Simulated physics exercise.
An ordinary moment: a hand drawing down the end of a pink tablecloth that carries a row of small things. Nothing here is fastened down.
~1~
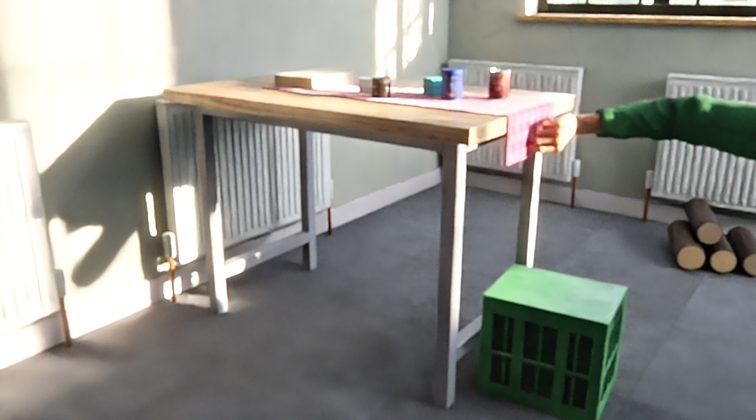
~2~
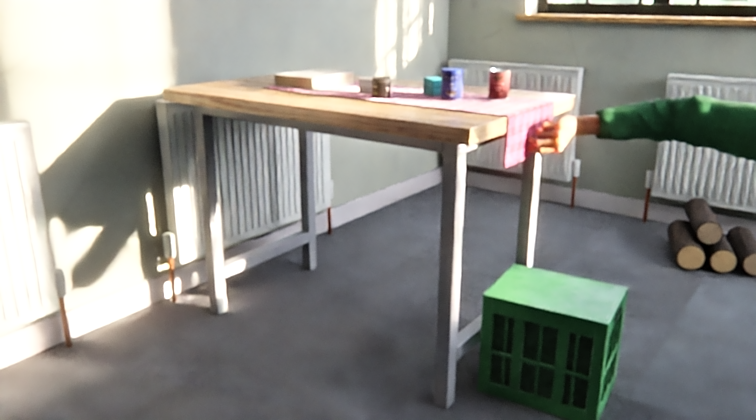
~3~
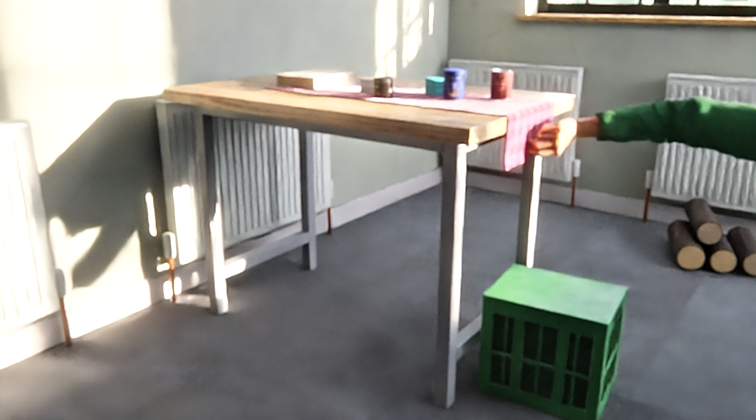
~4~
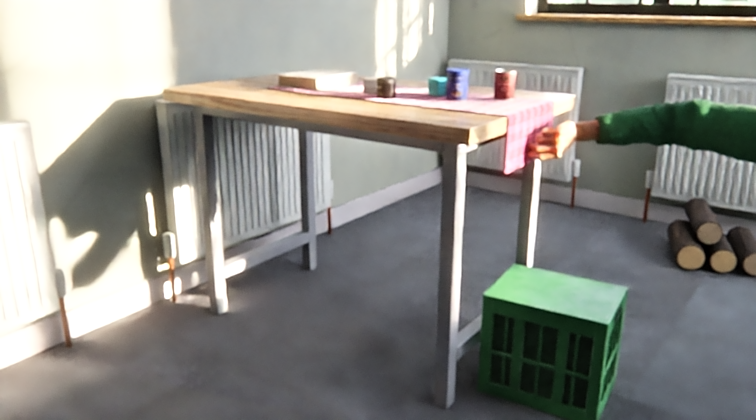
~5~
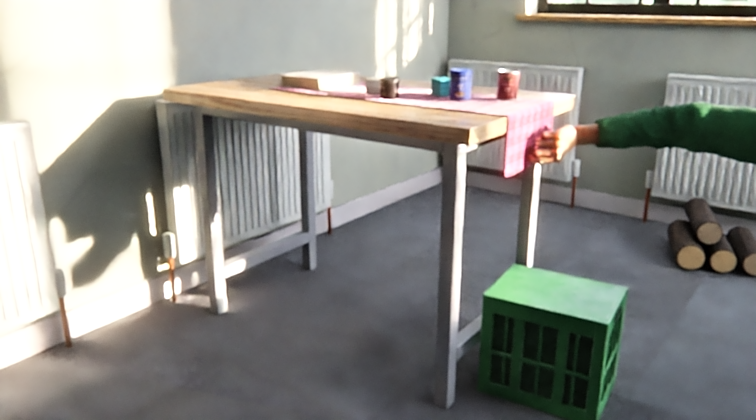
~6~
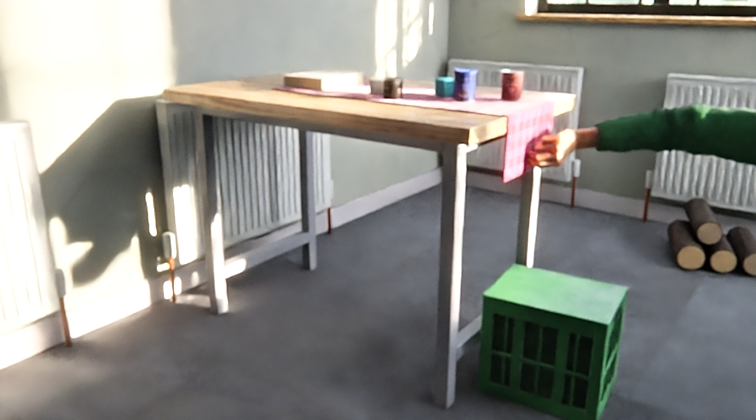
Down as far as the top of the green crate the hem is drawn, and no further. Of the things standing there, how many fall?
From here the drop count reads three, plain and simple.
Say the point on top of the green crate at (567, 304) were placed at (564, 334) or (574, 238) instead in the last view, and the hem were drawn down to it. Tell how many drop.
Result: 4; 1.
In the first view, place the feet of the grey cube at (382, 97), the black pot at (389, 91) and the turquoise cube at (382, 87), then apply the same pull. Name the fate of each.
The grey cube will stay where it is, the black pot will stay where it is, the turquoise cube will stay where it is.
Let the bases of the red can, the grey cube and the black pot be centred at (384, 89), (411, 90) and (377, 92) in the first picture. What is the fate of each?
Looking at each one, the red can remains in position, the grey cube remains in position and the black pot remains in position.
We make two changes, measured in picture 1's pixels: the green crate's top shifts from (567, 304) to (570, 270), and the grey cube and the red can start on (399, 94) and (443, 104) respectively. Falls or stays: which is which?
The grey cube ends up still on top and the red can ends up off the top.
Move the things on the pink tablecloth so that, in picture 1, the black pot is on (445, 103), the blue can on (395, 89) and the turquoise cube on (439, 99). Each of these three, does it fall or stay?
In the end the black pot gets dislodged, while the blue can rides it out and the turquoise cube gets dislodged.
Early on, hem near (526, 219); red can gone.
Midway, hem near (524, 271); red can and blue can gone.
Finally, hem on the crate; red can, blue can and turquoise cube gone. It carries off three.
